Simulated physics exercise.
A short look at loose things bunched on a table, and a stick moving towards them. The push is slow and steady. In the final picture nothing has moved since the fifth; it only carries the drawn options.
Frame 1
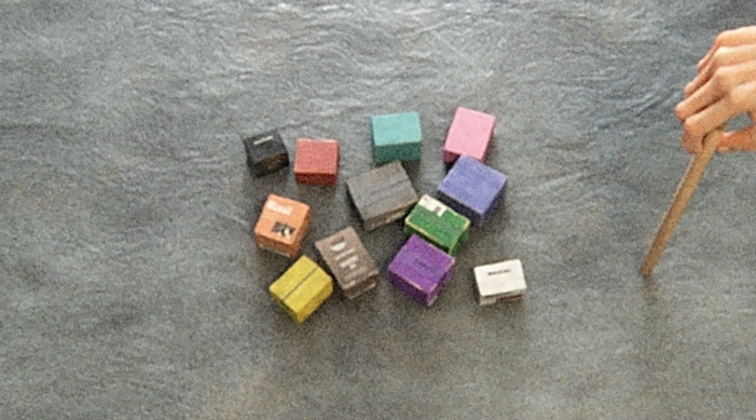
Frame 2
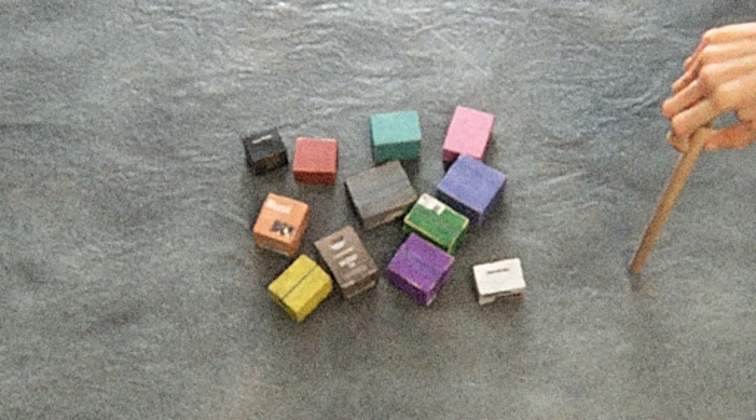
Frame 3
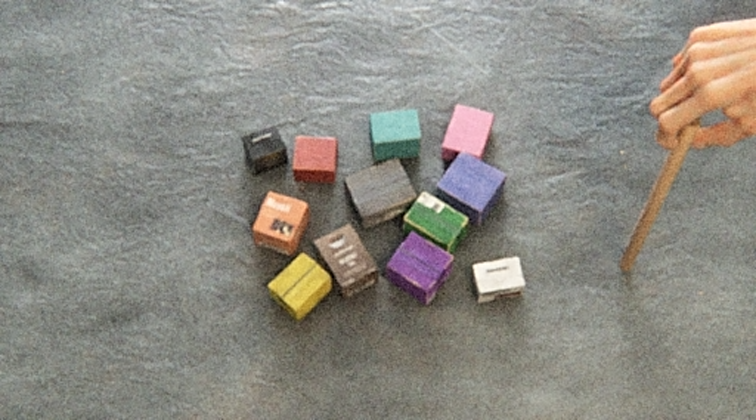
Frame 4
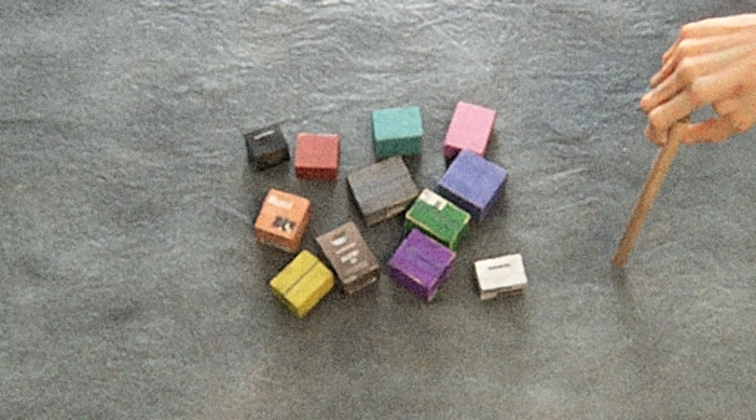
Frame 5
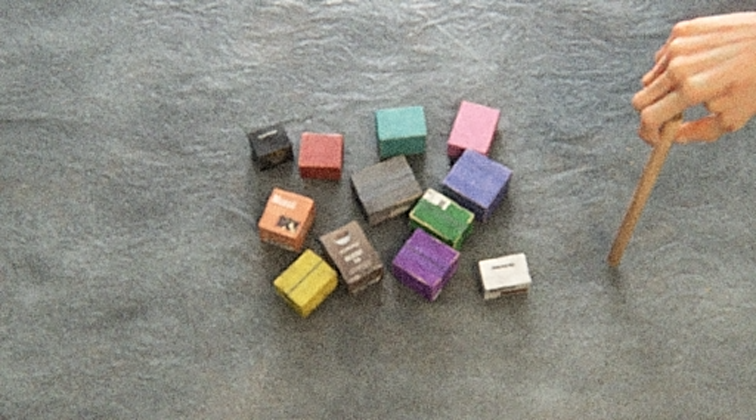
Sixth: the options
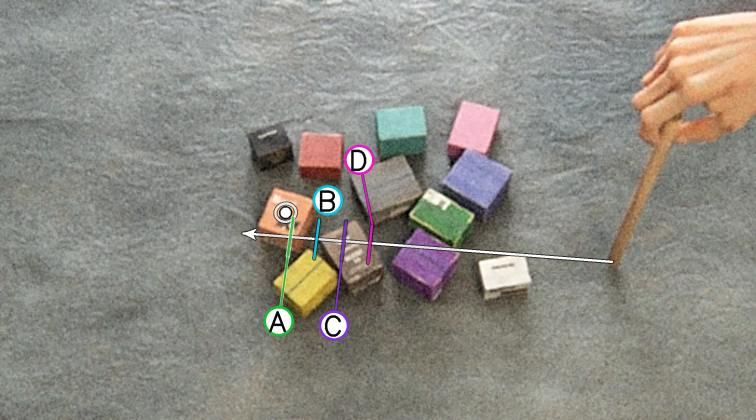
In the video, a hand at the right holds a thin wooden stick and moves it slowly left across a grey surface, while a loose cluster of small colourful boxes and blocks shows no clear movement of its own.
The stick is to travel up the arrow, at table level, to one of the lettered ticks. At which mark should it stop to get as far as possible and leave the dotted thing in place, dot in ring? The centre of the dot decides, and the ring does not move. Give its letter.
B is the last safe stop.
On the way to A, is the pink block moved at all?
No.
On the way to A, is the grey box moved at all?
By then, yes.
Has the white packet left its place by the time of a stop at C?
No.
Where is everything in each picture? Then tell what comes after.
Yellow box (302, 290); green box (437, 229); grey box (381, 197), in the first frame.
Grey box (381, 196); black packet (266, 151), in the second frame.
Blue block (470, 189); pink block (468, 137), in the third frame.
Brown packet (348, 258); white packet (500, 278), in the fourth frame.
Orange packet (287, 221); red block (322, 156); turquoise block (401, 132), in the fifth frame.
On the marked copy, A at (291, 237); B at (317, 239); C at (344, 241); D at (370, 243); the arrow from (612, 262) to (243, 233); the white dot at (285, 213).
Taking B. A third of the way, foot of the stick (505, 254).
Two thirds of the way, foot of the stick (400, 246); green box (413, 207); grey box (374, 172).
When it is over, foot of the stick (317, 240); green box (413, 207); brown packet (324, 262); the dot is still in its ring.
As for the rest, A shifts the dotted thing to (269, 215); C keeps the dot in but is short; D keeps the dot in but is short.
